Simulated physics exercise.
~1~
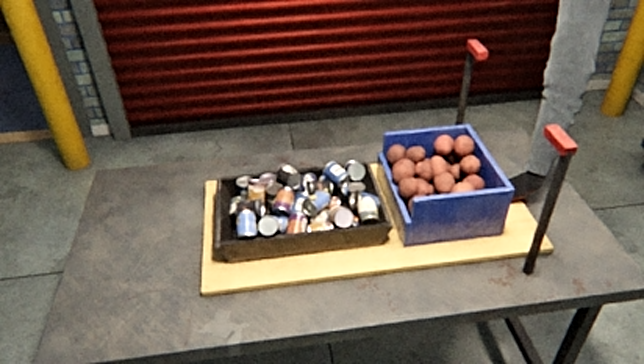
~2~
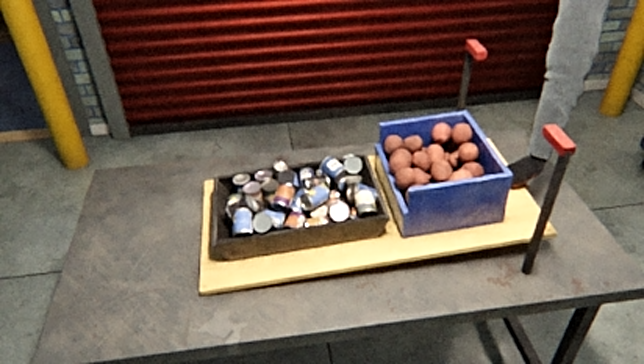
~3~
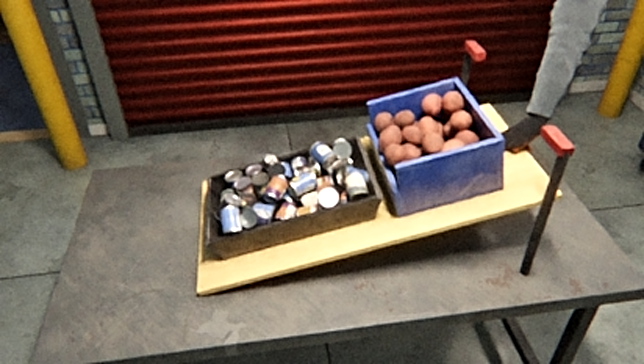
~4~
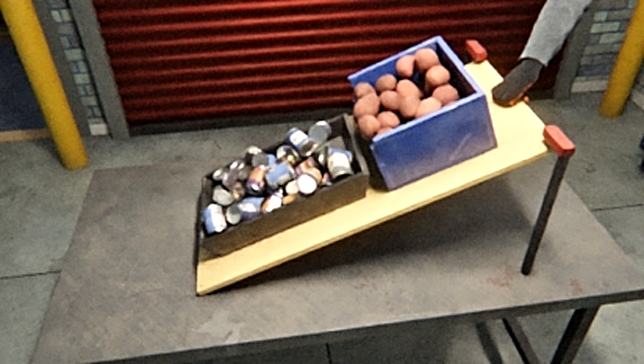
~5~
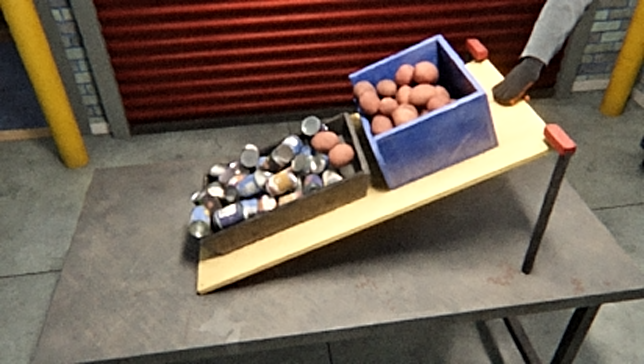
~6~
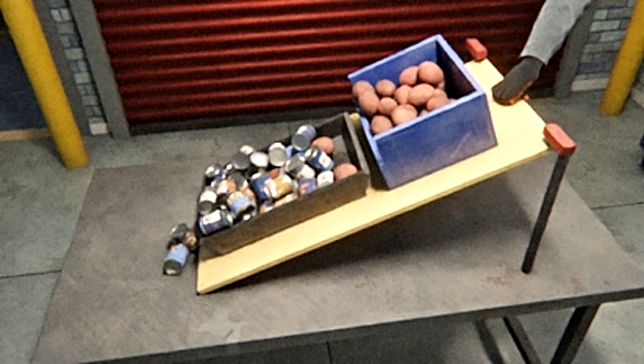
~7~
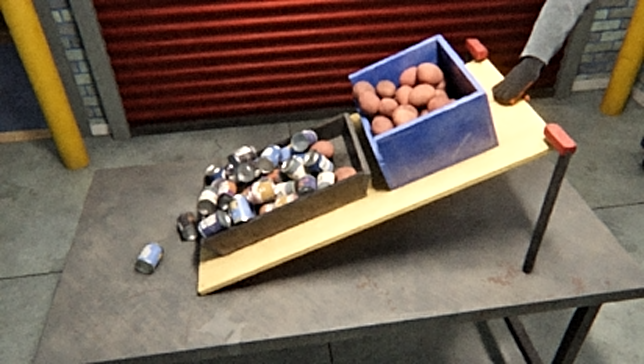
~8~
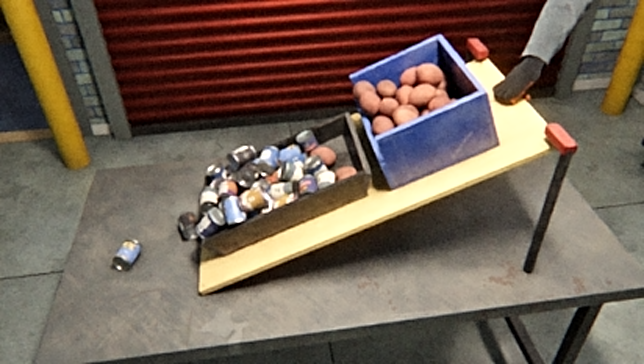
A gloved hand at the right lifts one end of a pale yellow board on a grey table, seen from slightly above in front of a red shutter and yellow posts. A black tote of small tins sits on the left of the board, and a blue tote of reddish potatoes on the right. The board tilts down to the left until it stops near two red-topped posts. A couple of potatoes tumble into the black tote as the tins slide left. Two tins spill over its low end, and one rolls away, ending on the table while most stay inside.
